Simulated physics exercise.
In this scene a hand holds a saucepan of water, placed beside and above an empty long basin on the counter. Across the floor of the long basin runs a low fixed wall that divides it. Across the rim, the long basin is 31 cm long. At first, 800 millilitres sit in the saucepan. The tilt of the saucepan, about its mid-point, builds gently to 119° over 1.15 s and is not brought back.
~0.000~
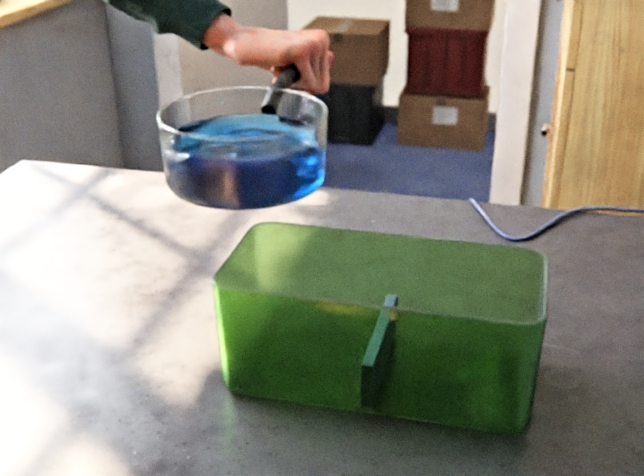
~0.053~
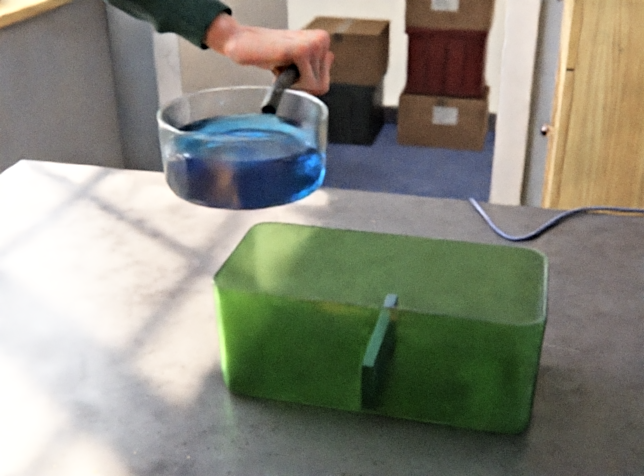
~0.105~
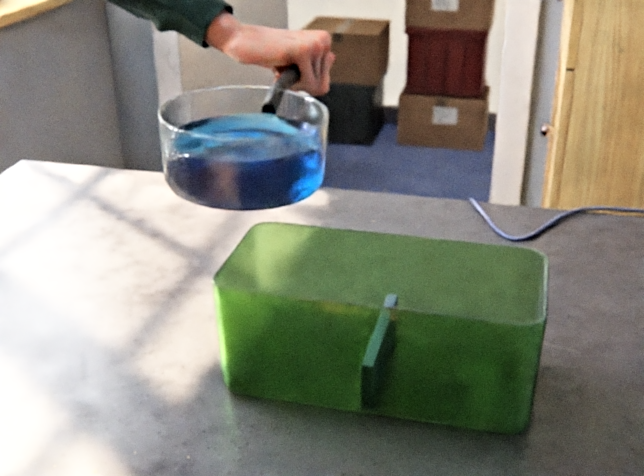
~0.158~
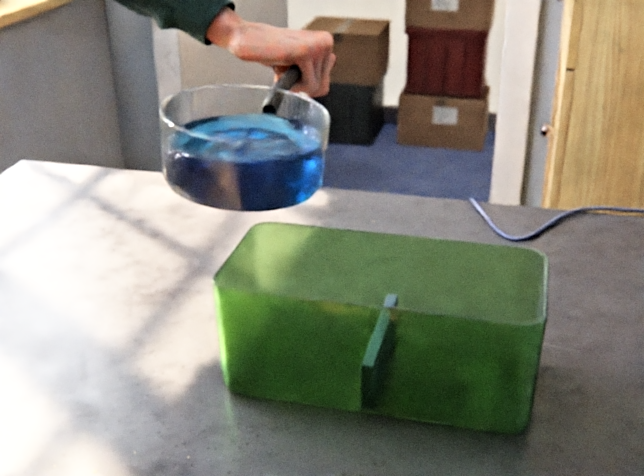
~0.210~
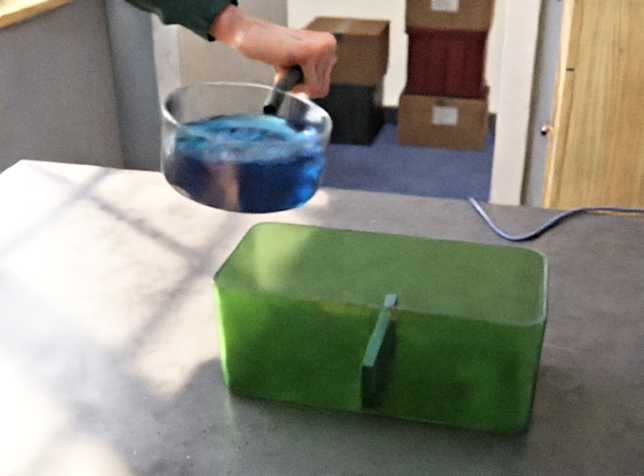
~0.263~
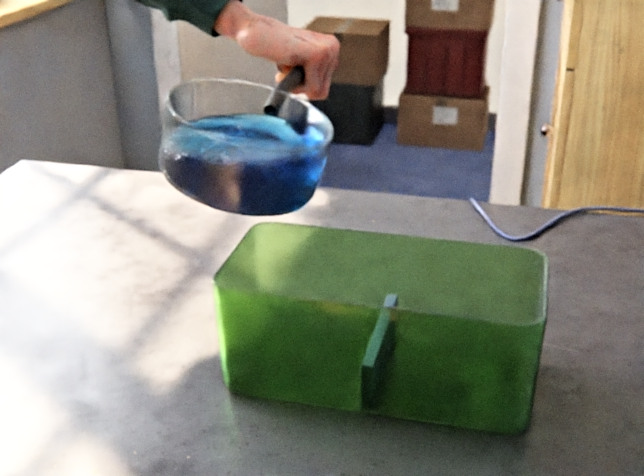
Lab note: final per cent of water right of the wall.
Approx. 33 %.
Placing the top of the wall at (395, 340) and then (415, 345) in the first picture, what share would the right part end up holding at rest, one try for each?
Around 20 and 5 percent, in that order.
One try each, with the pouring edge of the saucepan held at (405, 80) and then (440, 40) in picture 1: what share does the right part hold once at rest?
Near 90 in a hundred on the first go and near 85 in a hundred on the second.
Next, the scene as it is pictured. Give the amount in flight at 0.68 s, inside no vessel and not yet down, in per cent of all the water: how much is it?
Around 34 percent.
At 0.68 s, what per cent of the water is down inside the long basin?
About 24%.
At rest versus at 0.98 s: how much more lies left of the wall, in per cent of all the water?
That is roughly 7 in a hundred of the whole.
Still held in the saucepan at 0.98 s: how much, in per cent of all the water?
About 4 percent.
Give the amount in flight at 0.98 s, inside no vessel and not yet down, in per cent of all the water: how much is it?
Some 4 % is up in the air.
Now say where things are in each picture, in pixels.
In the first frame, it leans 0°; its right rim is at (324, 119); the water meets the walls at (173, 130) and (322, 142); the long basin's rim runs from (234, 253) to (546, 287); the wall's top is at (381, 328).
In the second frame, it leans 1°; its right rim is at (324, 120); the water meets the walls at (174, 130) and (323, 143).
In the third frame, it leans 2°; its right rim is at (325, 123); the water meets the walls at (174, 130) and (322, 143).
In the fourth frame, it leans 5°; its right rim is at (326, 127); the water meets the walls at (174, 129) and (323, 144).
In the fifth frame, it leans 10°; its right rim is at (328, 133); the water meets the walls at (173, 129) and (324, 145).
In the sixth frame, it leans 15°; its right rim is at (329, 141); the water meets the walls at (173, 128) and (326, 146).
Then, 0.68 s in, the tilt is 76° and 43 per cent is still to pour, 11 is left of the wall and 12 right of it.
Then, 0.98 s in, the tilt is 113° and 4 per cent is still to pour, 59 is left of the wall and 32 right of it.
Then, 1.30 s in, the tilt is 119° and 0 per cent is still to pour, 66 is left of the wall and 33 right of it.
Then, 1.65 s in, the tilt is 119° and 0 per cent is still to pour, 66 is left of the wall and 33 right of it.
Finally, 66 per cent lies left of the wall, 33 right of it and 1 outside.
